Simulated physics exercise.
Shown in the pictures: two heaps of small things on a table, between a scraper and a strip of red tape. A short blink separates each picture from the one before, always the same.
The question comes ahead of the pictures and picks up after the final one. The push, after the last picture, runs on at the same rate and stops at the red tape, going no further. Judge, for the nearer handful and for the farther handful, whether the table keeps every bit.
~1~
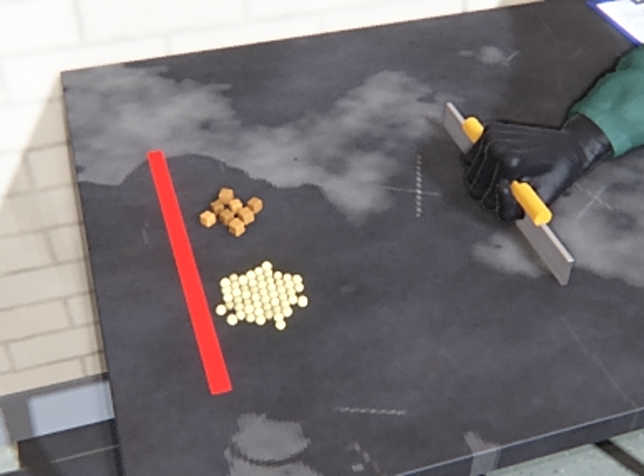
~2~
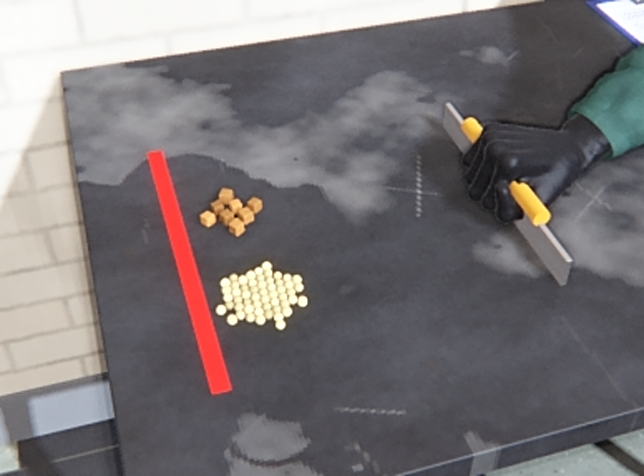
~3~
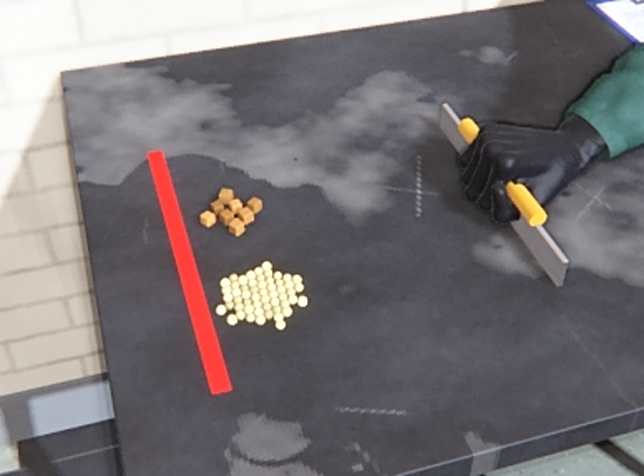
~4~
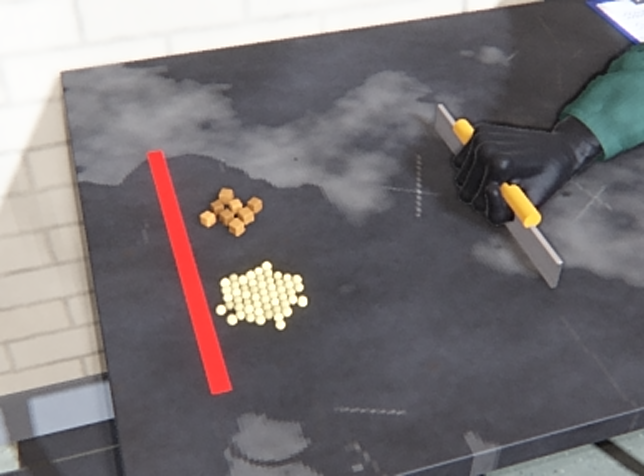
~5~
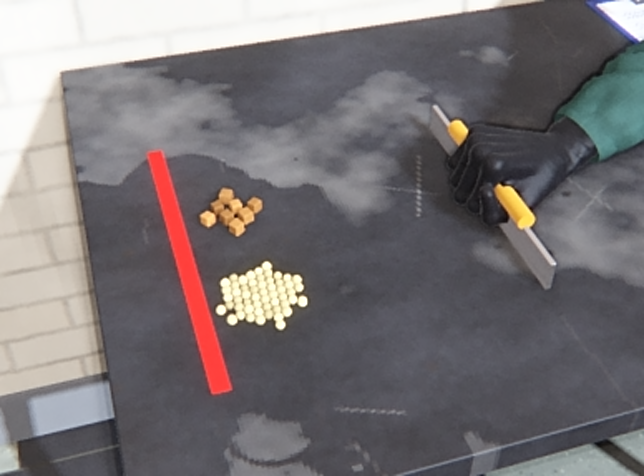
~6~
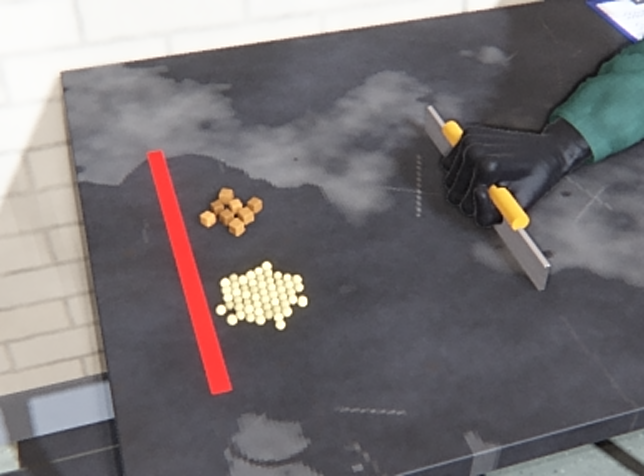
Nearer handful: Every bit kept; farther handful: Every bit kept.
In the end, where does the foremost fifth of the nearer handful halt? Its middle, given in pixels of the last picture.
Roughly (146, 322) in pixels.
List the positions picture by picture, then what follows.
The first frame shows scraper at (558, 258), at rest; red tape at (157, 162), about a palm's width from the edge; edge at (92, 279); nearer handful at (263, 292), some soya beans; farther handful at (227, 217), a few brown sugar cubes.
The second frame shows scraper at (557, 259); farther handful at (227, 217).
The third frame shows scraper at (553, 260); nearer handful at (263, 292).
The fourth frame shows scraper at (547, 261); farther handful at (227, 217).
The fifth frame shows scraper at (541, 262); nearer handful at (263, 292).
The sixth frame shows scraper at (535, 264); red tape at (157, 162); edge at (92, 279); nearer handful at (263, 292); farther handful at (227, 217).
Then, 1.50 s after the last picture, scraper still moving, near (331, 206); nearer handful all on the table, its front near (221, 310); farther handful all on the table, its front near (208, 219).
Then, 3.01 s after the last picture, scraper stopped at the red tape; nearer handful all on the table, its front near (146, 311); farther handful all on the table, its front near (133, 231).
Then, 3.29 s after the last picture, scraper stopped at the red tape; nearer handful all on the table, its front near (142, 311); farther handful all on the table, its front near (133, 231).
At rest, scraper stopped at the red tape; nearer handful all on the table, its front near (142, 311); farther handful all on the table, its front near (133, 231).
